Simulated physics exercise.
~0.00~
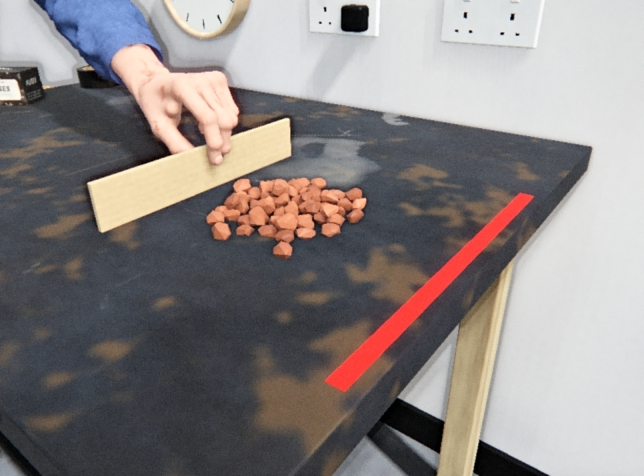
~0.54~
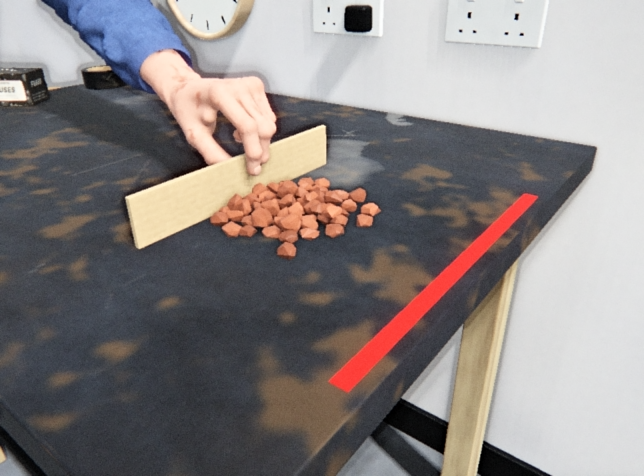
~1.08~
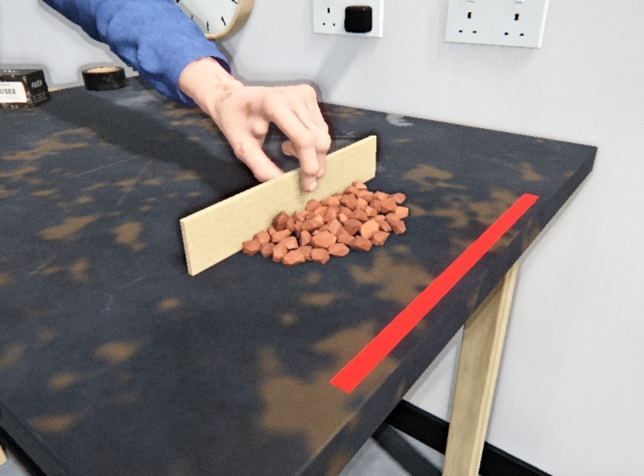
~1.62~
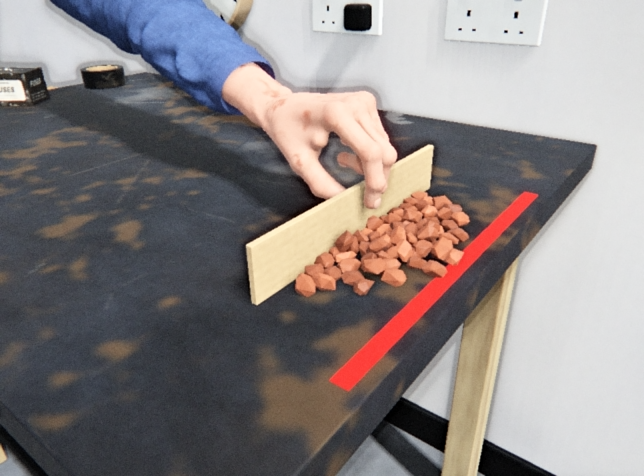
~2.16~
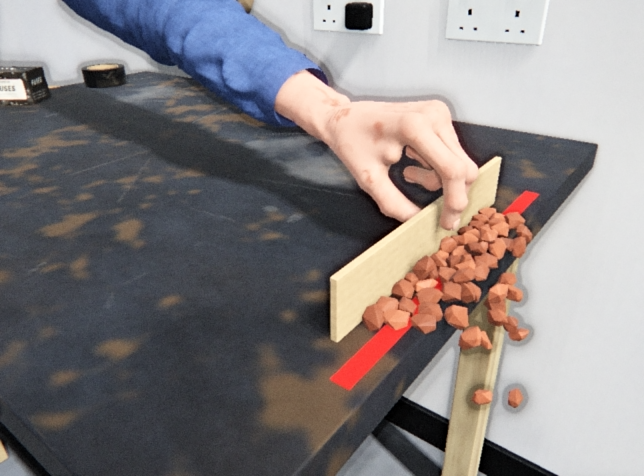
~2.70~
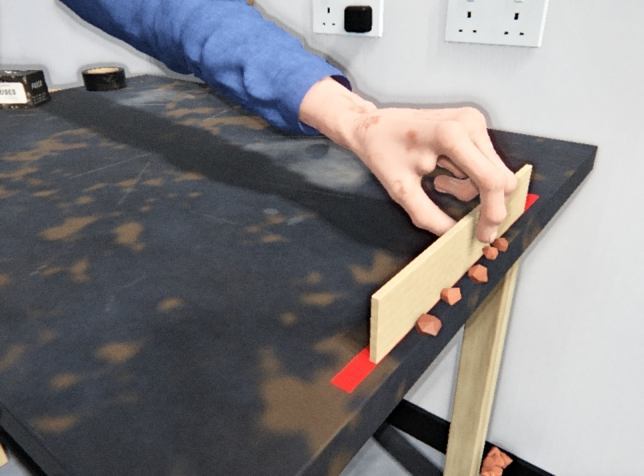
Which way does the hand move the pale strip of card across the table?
The hand moves the card to the right, toward the red tape near the table's edge.
